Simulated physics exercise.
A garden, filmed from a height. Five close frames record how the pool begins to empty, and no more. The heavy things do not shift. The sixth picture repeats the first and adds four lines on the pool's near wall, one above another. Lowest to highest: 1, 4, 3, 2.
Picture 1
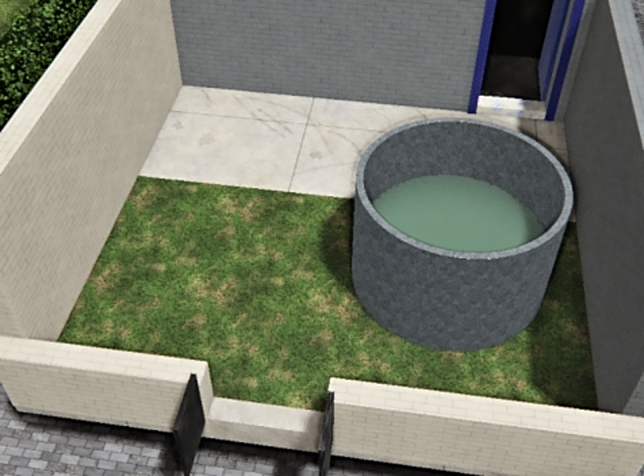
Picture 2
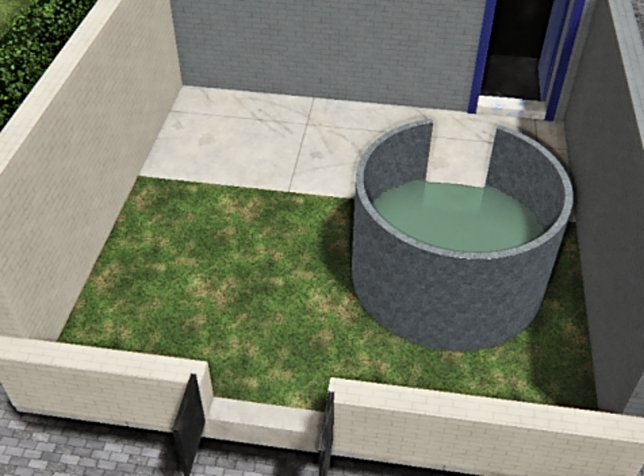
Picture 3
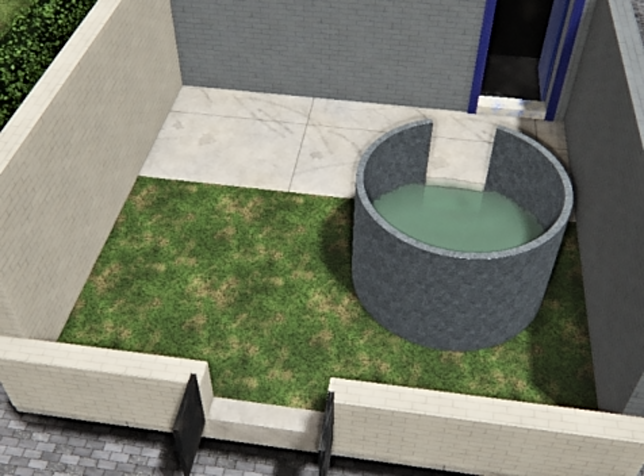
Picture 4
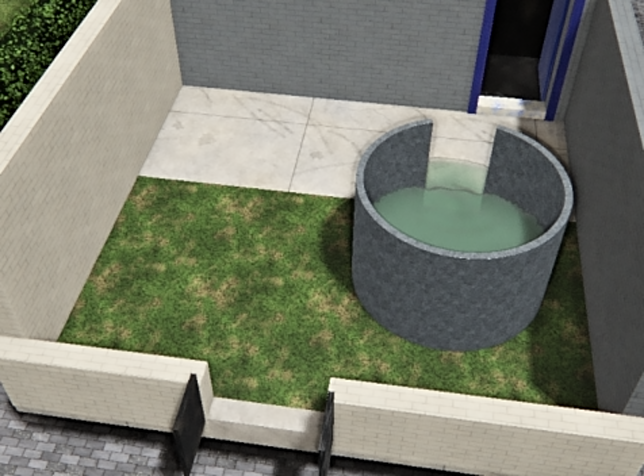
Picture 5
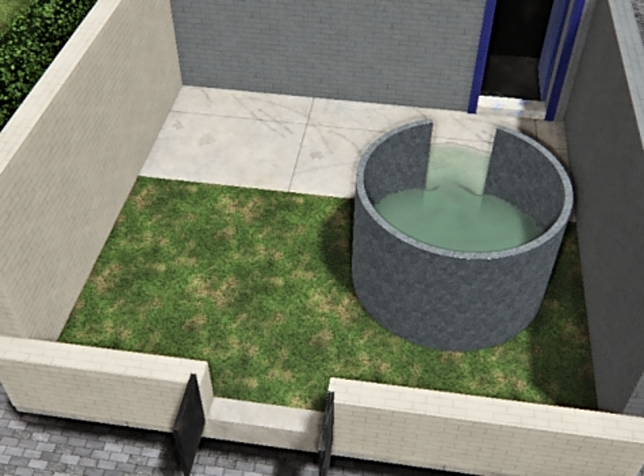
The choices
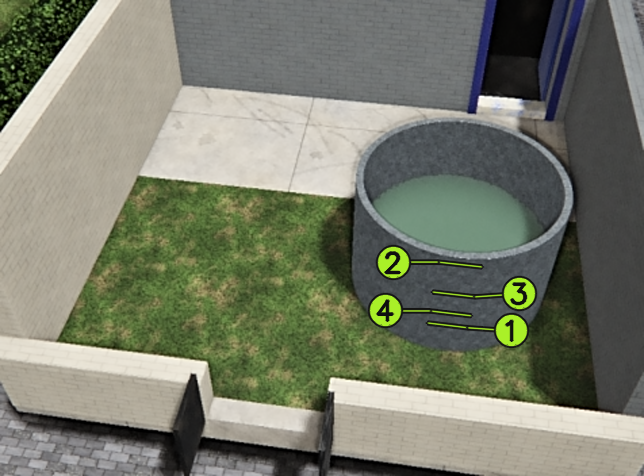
Walled yard with patchy grass and paving, a gap opening in the round grey pool's far wall and green water flowing through.
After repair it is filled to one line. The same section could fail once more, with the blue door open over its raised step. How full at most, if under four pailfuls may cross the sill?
The answer is level 1.
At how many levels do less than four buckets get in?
One.
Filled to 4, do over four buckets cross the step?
Yes, it does.
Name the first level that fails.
Level 4.
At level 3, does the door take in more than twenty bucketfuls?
Yes, clearly.
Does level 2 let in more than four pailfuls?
Yes.
In lime, 1 at (448, 325); 2 at (459, 264); 3 at (453, 294); 4 at (450, 313); from the bottom up 1, 4, 3, 2.
Choosing 1, a bucket or two gets in.
Choosing 2, dozens of bucketfuls pour in.
Choosing 3, dozens of bucketfuls pour in.
Choosing 4, about 10 bucketfuls get in.
